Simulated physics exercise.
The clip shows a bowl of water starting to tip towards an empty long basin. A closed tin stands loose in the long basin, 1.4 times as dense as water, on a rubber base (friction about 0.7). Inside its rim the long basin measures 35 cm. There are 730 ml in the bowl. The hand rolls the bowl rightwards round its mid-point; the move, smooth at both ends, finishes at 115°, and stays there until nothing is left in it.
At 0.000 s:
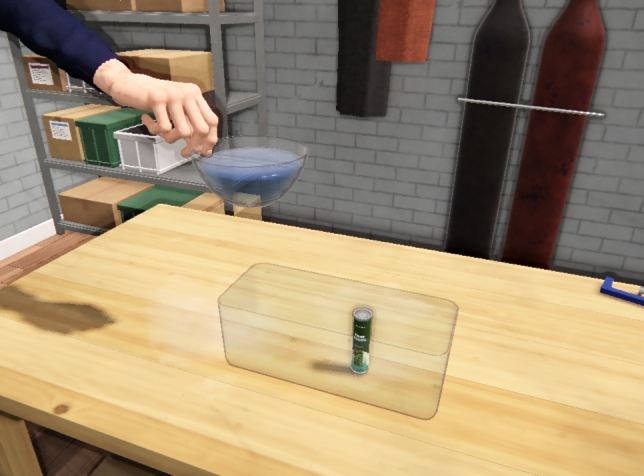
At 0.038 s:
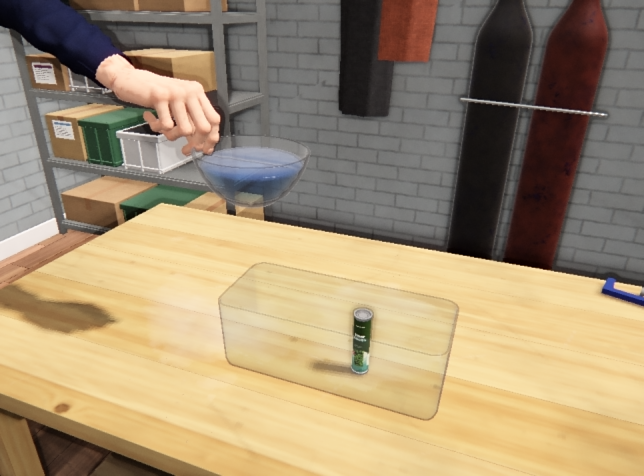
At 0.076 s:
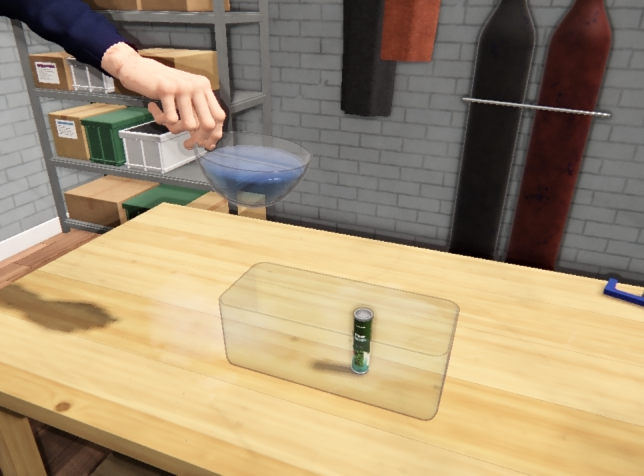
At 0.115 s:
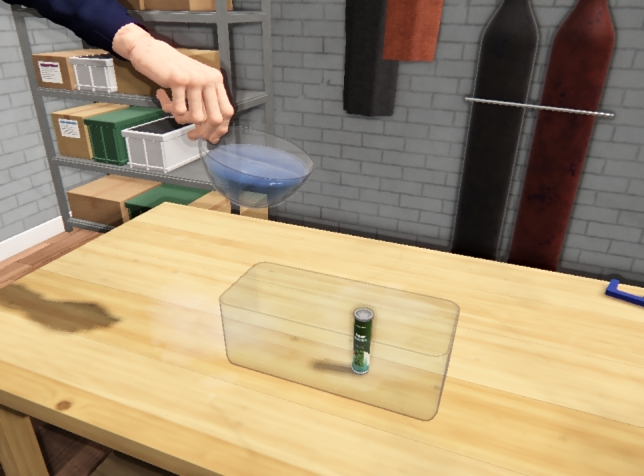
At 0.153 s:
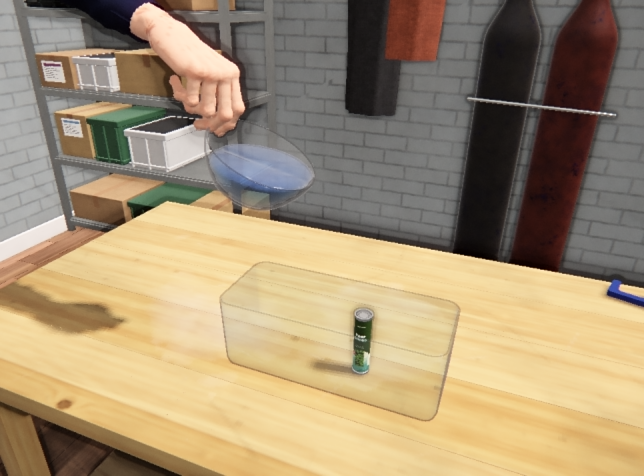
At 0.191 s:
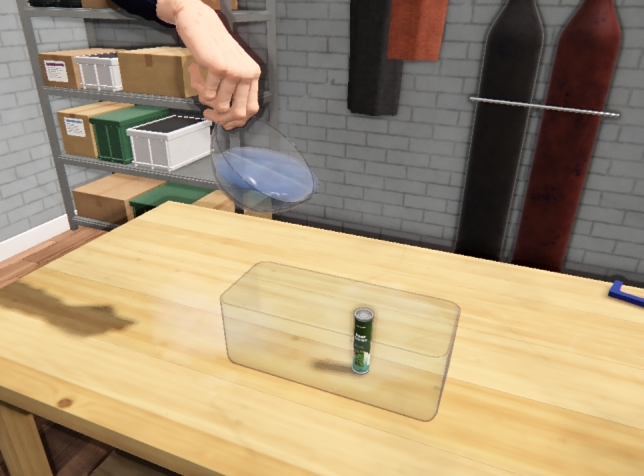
In this clip, a hand holds a clear bowl of blue liquid above a wooden table and steadily tilts it to the right, over a transparent long basin with a small green tin standing inside.
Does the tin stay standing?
It falls.
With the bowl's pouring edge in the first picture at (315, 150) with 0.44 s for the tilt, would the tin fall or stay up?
Then it topples.
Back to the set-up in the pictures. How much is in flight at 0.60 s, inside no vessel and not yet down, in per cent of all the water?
Some 6 per cent.
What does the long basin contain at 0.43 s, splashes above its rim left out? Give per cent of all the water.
Some 50 per cent.
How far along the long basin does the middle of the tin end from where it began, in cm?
Some 7.5 cm.
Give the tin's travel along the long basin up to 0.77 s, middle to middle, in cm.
Some 3 cm.
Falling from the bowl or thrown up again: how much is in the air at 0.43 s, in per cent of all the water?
About 48 per cent.
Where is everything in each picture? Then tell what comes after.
It leans 0°; its right rim is at (304, 158); the water meets the walls at (208, 155) and (301, 167); the long basin's rim runs from (237, 282) to (454, 329); the tin's top is at (363, 317), in the first picture.
It leans 2°; its right rim is at (305, 160); the water meets the walls at (209, 154) and (302, 168), in the second picture.
It leans 7°; its right rim is at (307, 166); the water meets the walls at (211, 150) and (304, 171), in the third picture.
It leans 16°; its right rim is at (309, 175); the water meets the walls at (215, 148) and (307, 174), in the fourth picture.
It leans 28°; its right rim is at (309, 187); the water meets the walls at (219, 147) and (311, 180), in the fifth picture.
It leans 41°; its right rim is at (307, 200); the water meets the walls at (223, 151) and (296, 180); 6 per cent is over the edge, in the sixth picture.
Then, 0.43 s in, the tilt is 112° and 1 per cent is still to pour; the tin stands where it began.
Then, 0.60 s in, the tilt is 115° and 0 per cent is still to pour; the tin leans 16°.
Then, 0.77 s in, the tilt is 115° and 0 per cent is still to pour; the tin leans 19°.
Then, 0.97 s in, the tilt is 115° and 0 per cent is still to pour; the tin leans 45°.
Finally, the tin lies on its side.
